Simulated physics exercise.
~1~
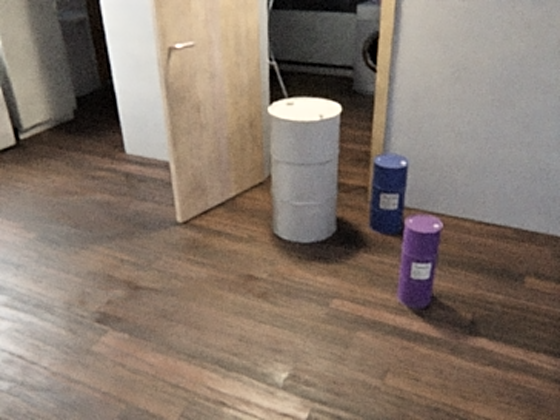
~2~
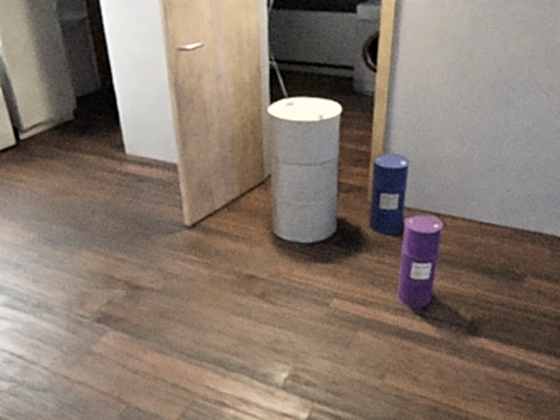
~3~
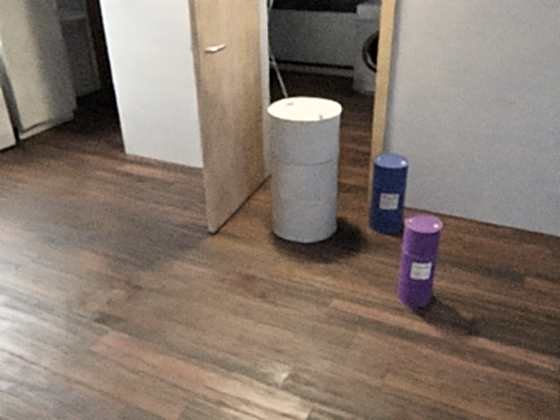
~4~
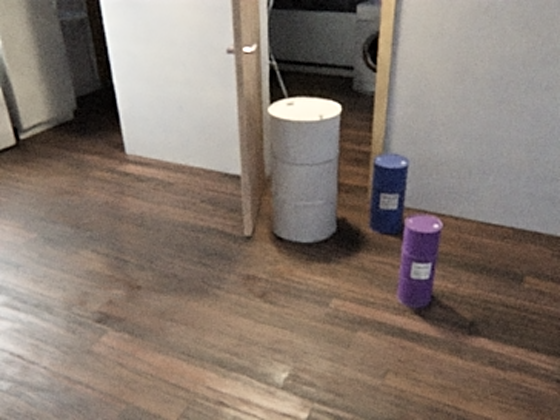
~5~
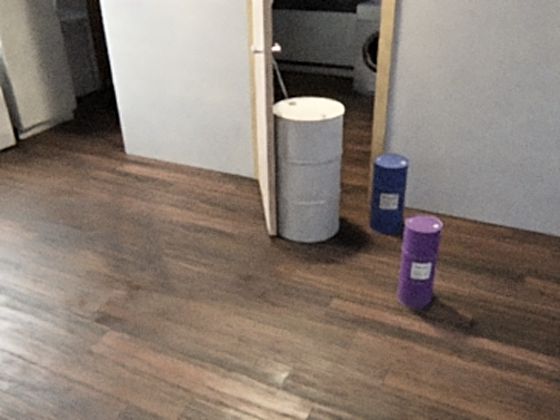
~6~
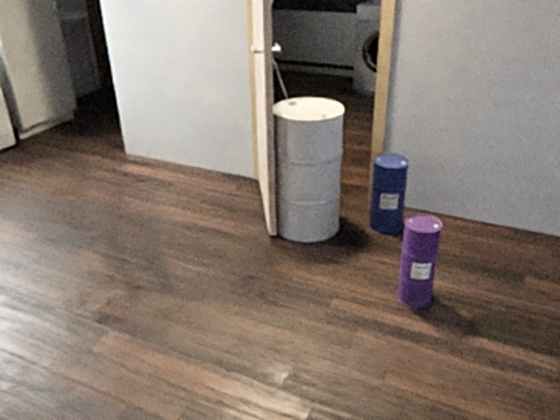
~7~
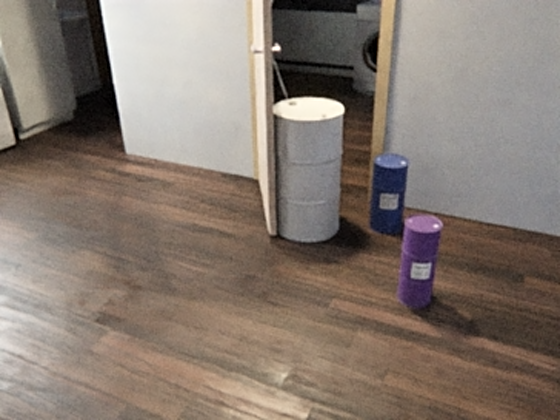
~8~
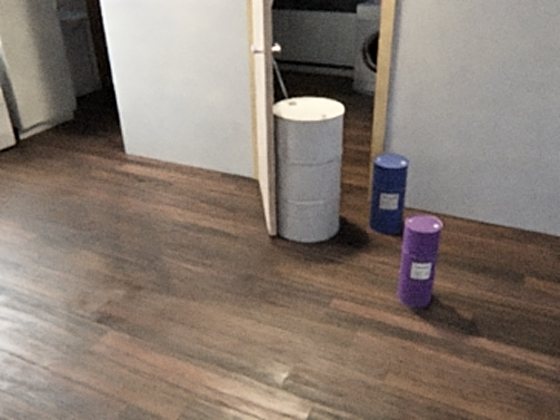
In the video, a wooden door swings toward a doorway on a dark plank floor, turning until its edge meets a white drum and nudges it slightly right. The door then stops, still partly open, with the blue and purple canisters standing undisturbed nearby.
